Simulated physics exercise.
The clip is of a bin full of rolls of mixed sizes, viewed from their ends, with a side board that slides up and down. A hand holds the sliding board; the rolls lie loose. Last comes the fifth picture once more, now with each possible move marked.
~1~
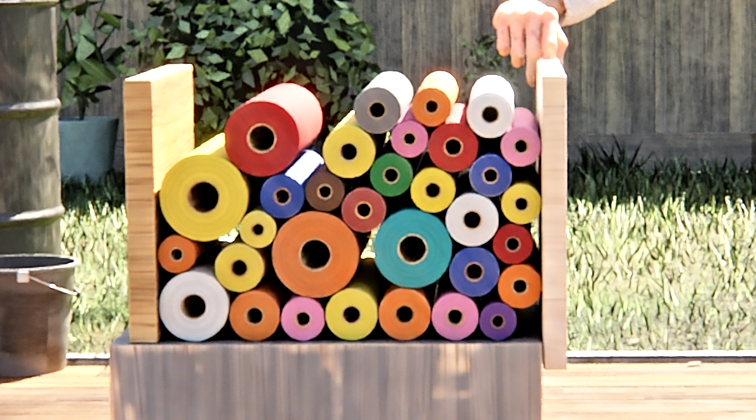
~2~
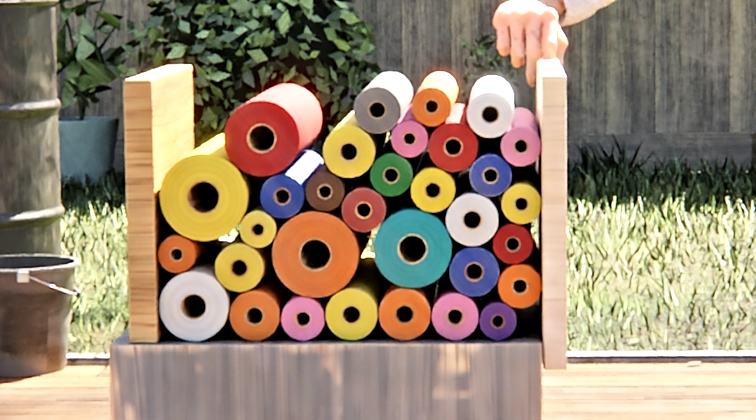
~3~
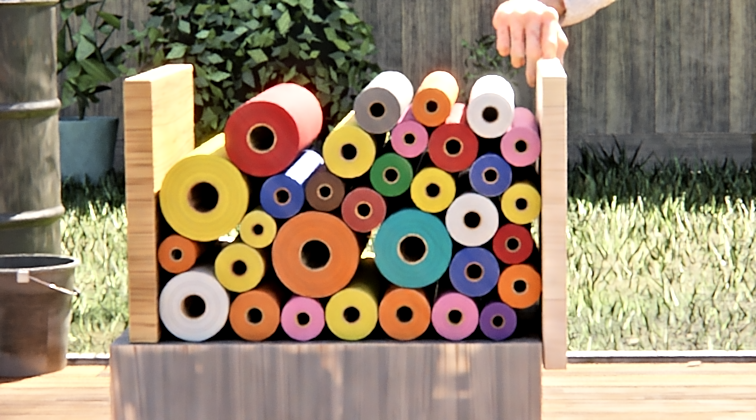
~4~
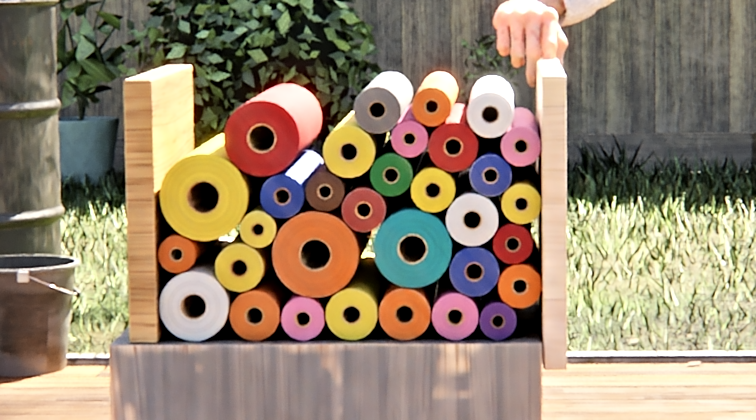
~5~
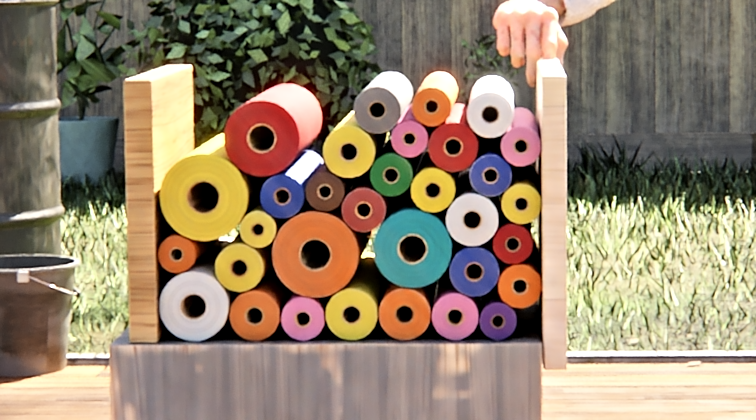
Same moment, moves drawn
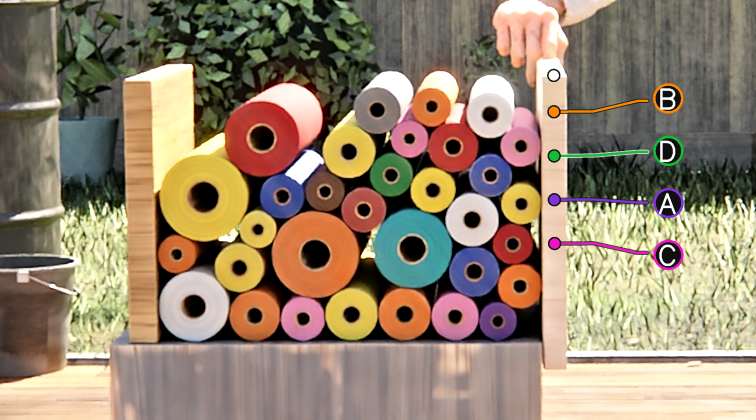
Colourful rolls lie stacked in a wooden bin, motionless, while a hand holds the right board.
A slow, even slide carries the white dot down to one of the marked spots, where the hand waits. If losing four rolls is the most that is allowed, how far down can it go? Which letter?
Mark A is as low as it can go.
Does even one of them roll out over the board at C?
Yes, at C.
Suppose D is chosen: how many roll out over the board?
It comes to none.
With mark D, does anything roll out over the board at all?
No, at D.
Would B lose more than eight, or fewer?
At B, fewer than eight.
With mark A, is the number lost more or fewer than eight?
It loses fewer than eight.
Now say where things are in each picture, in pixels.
In the first picture, a yellow roll (204, 196); a red roll (453, 146); a grey roll (377, 110).
In the second picture, a grey roll (377, 110); side board (551, 202).
In the third picture, a white roll (194, 306); a pink roll (455, 316).
In the fourth picture, an orange roll (316, 254); a red roll (364, 210).
In the fifth picture, a yellow roll (204, 196); a red roll (453, 146); a grey roll (377, 110).
On the marked copy, A at (555, 200); B at (554, 111); C at (555, 244); D at (555, 156); the white dot at (554, 75).
Following A. Soon after the start, top of the board (542, 139).
Later, top of the board (542, 199).
In the end, top of the board (542, 199), two out over the board.
As for the rest, B none out over the board; C more than four out over the board; D none out over the board.
